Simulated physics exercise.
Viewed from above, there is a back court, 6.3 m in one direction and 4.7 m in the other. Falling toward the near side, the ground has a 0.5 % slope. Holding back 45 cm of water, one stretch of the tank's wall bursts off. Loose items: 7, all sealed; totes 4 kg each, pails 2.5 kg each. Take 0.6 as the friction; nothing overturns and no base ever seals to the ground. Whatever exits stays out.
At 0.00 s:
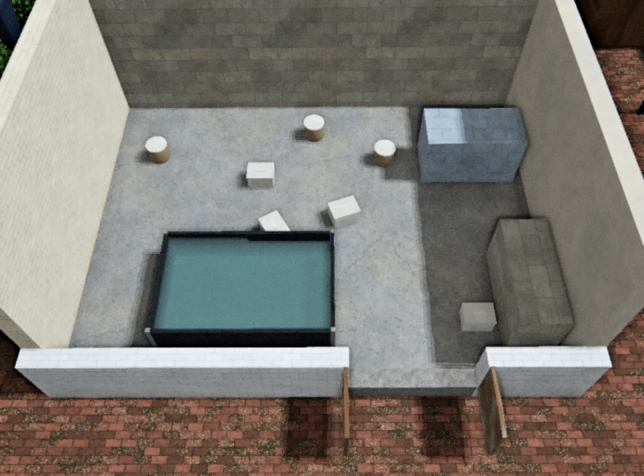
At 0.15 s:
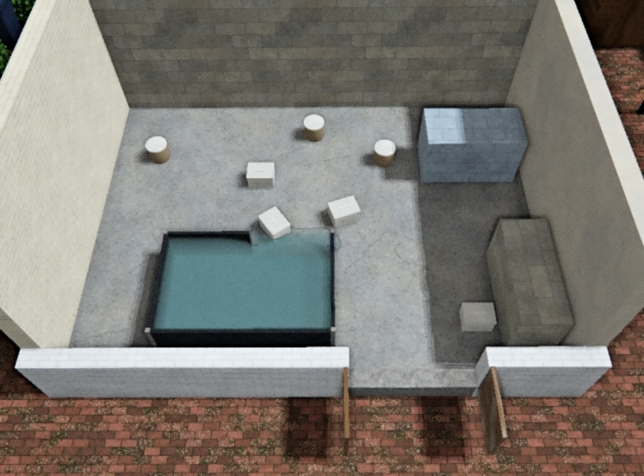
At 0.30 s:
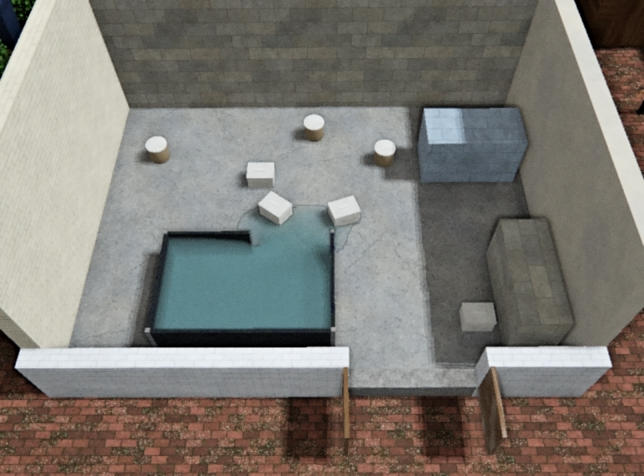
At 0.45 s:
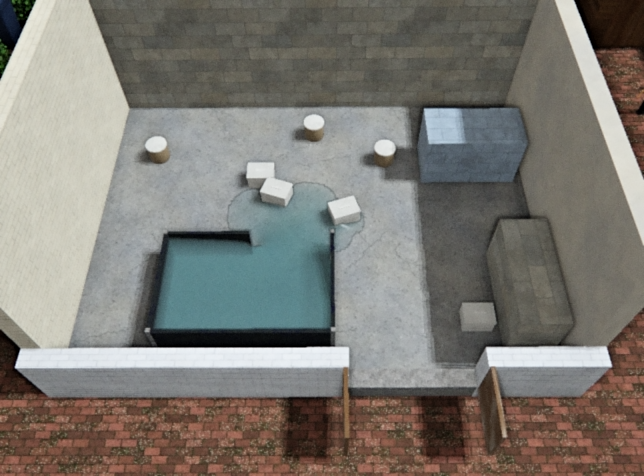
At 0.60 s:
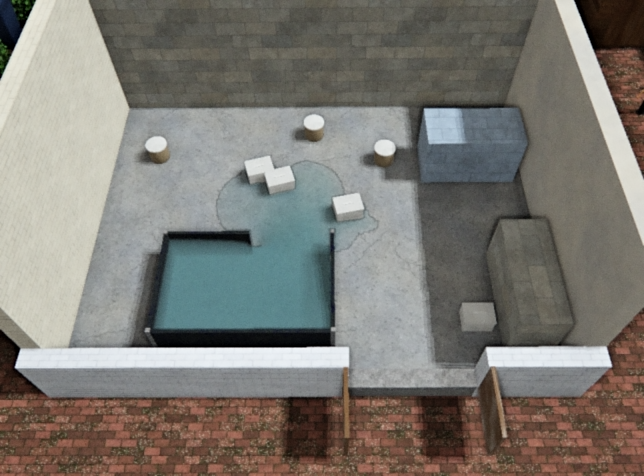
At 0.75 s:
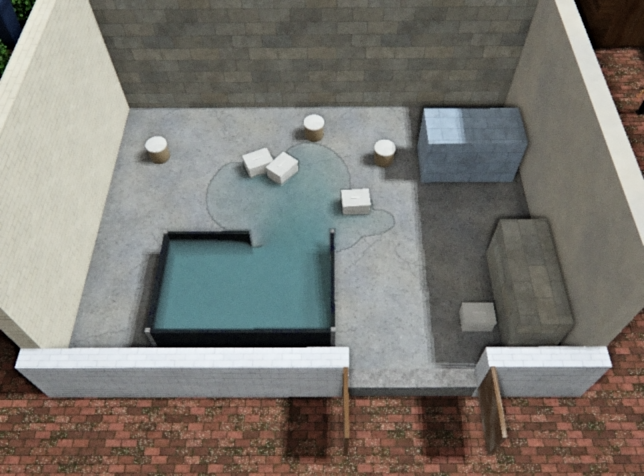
Water spreading from a gap in a dark-walled tank across a walled court's floor, pushing one white box back toward another.
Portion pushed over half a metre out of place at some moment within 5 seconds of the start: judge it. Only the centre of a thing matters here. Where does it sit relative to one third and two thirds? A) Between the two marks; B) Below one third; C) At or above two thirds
The answer is C.
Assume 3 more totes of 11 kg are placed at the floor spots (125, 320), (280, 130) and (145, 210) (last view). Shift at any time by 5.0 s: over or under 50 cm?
Respectively: Doesn't reach it; tops it; doesn't reach it.
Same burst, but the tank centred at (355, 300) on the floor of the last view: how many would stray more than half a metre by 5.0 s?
4.
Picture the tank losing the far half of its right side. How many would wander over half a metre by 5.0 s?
Then the count would be 1.
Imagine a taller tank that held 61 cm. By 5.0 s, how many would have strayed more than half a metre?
6.
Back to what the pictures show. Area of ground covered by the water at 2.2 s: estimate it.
Flooded: Near 15 m2.
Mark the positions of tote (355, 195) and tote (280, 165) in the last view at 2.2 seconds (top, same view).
Estimated pixels: (409, 135) and (285, 95).
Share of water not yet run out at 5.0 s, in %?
Roughly 100 percent.
After 1.1 s 3 of 7 are over 50 cm from their spots; 1 afloat.
After 2.2 s 5 of 7 are over 50 cm from their spots; 4 afloat.
After 3.5 s 5 of 7 are over 50 cm from their spots; 5 afloat.
After 5.0 s 6 of 7 are over 50 cm from their spots, and 6 have been at some point; 5 afloat.
